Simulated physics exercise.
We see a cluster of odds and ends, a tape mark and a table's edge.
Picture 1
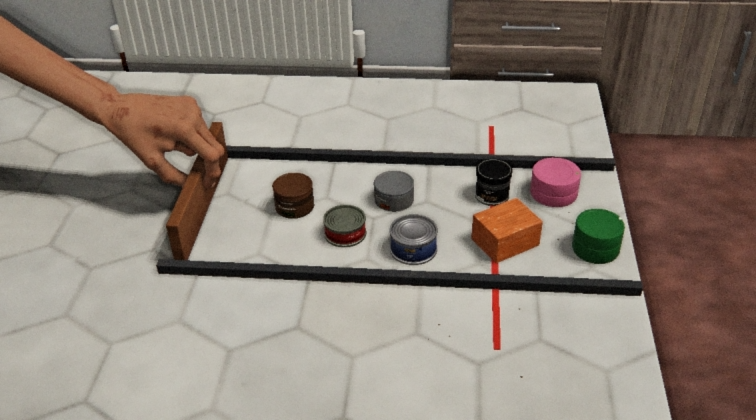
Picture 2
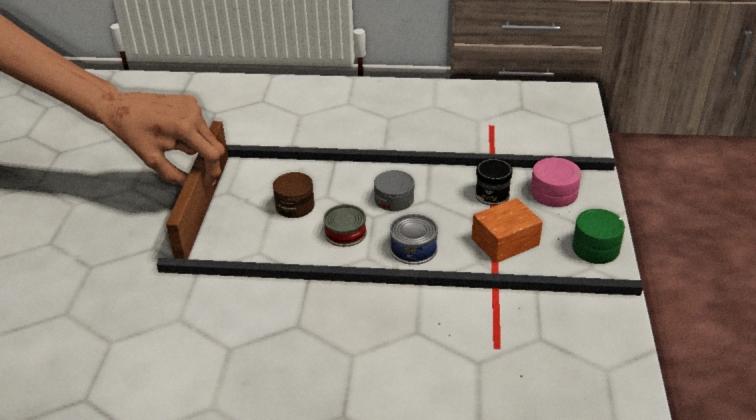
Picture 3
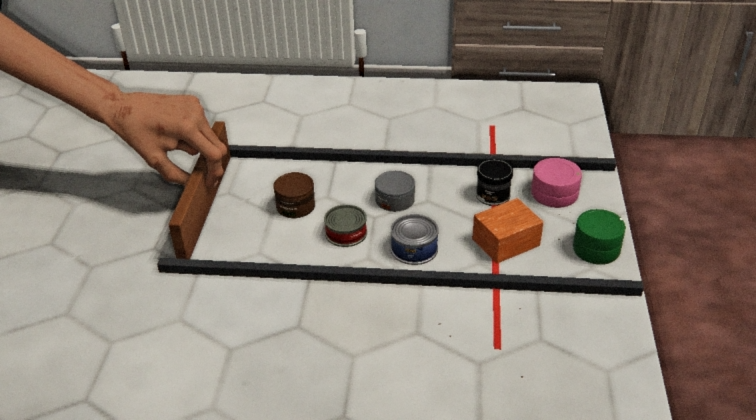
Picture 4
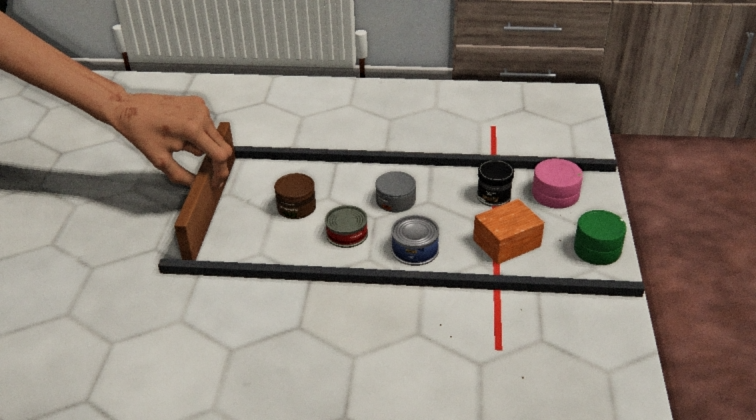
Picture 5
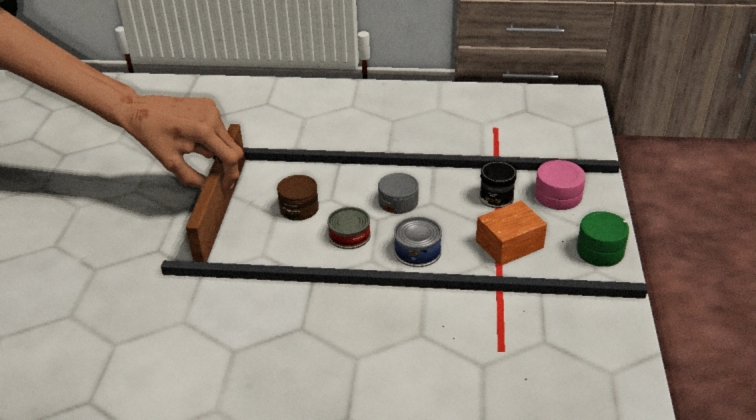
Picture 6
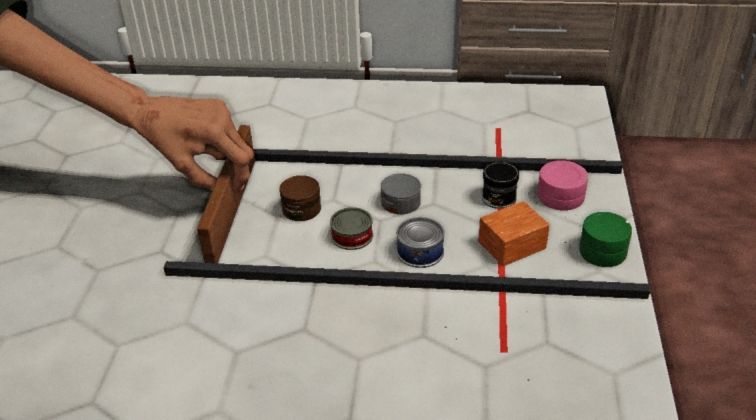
A wooden board held by a hand slides slightly right between dark rails towards still tins, lids and an orange block.
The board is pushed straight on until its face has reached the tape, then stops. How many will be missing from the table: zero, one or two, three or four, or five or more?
The number that fall off is zero.
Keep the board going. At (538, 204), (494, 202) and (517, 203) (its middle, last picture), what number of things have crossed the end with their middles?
It would be 1, 0 and 1.
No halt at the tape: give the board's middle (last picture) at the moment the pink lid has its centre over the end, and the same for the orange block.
Its middle is around (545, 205) and around (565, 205).
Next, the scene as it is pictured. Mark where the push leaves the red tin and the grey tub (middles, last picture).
Near (522, 231) and (519, 176).
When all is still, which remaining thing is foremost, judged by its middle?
The green lid.
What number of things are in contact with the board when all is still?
In contact: 4.
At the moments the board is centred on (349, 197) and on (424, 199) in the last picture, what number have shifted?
3 and 4.
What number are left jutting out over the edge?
1 of them.
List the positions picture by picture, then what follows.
The first frame shows green lid (598, 236); pink lid (555, 183); orange block (506, 230); board (200, 189); tape (494, 220).
The second frame shows pink lid (556, 182); red tin (345, 226).
The third frame shows orange block (507, 230); grey tub (395, 191).
The fourth frame shows green lid (600, 237); black tin (495, 183).
The fifth frame shows pink lid (560, 185); board (219, 191).
The sixth frame shows green lid (605, 239); pink lid (562, 185); orange block (513, 233); board (229, 192); tape (501, 222).
Soon after, none off yet; green lid at rest near (605, 239); pink lid at rest near (562, 185); orange block at rest near (513, 233).
After that, none off yet; green lid at rest near (605, 239); pink lid at rest near (562, 185); orange block displaced a little near (527, 233).
In the end, the number that fall off is zero.
